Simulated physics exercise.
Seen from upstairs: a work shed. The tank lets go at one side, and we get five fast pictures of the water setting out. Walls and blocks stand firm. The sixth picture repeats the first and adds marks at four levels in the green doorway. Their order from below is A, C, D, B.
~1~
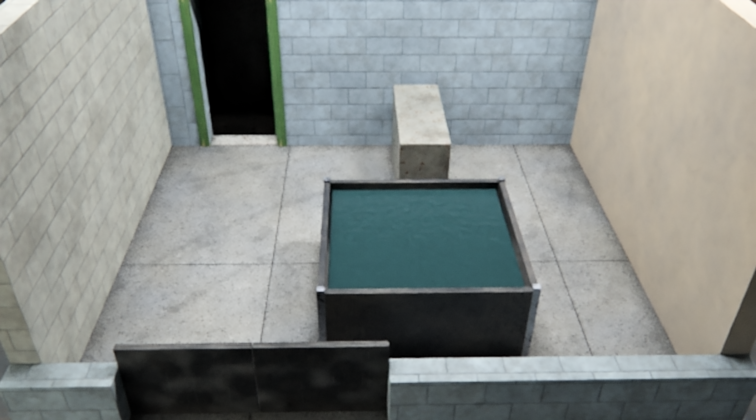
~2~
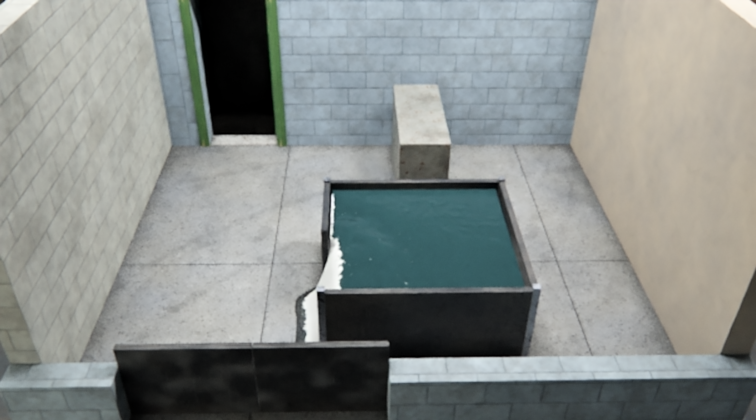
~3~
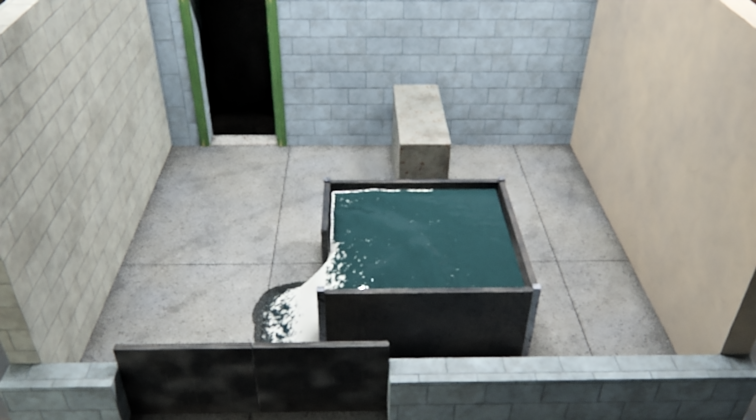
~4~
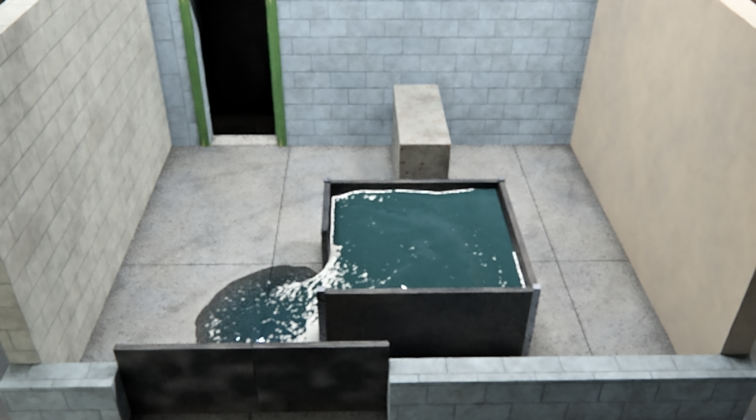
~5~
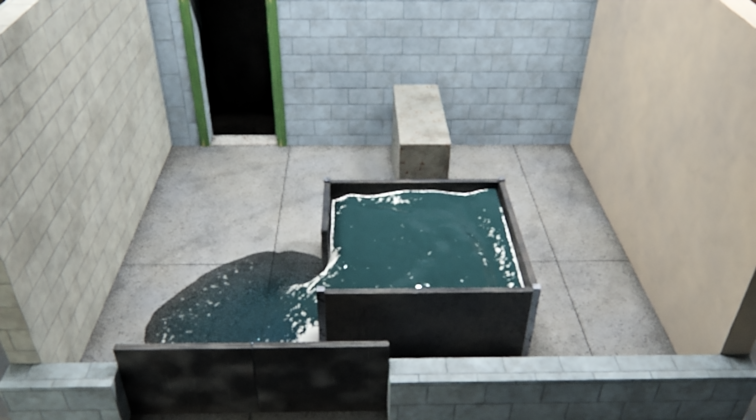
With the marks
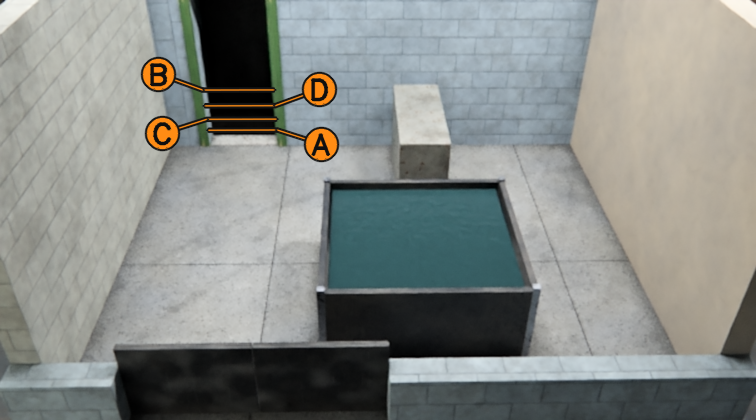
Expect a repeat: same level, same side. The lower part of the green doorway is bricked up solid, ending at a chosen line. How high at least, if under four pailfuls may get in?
A will do.
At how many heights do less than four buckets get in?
All four.
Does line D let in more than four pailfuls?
No, that is safe.
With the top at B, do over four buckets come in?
No, not at all.
On the marked copy, A at (242, 130); B at (238, 90); C at (241, 119); D at (240, 105); from the bottom up A, C, D, B.
Choosing A, a splash gets over, under a bucket.
Choosing B, nothing gets over.
Choosing C, nothing gets over.
Choosing D, nothing gets over.
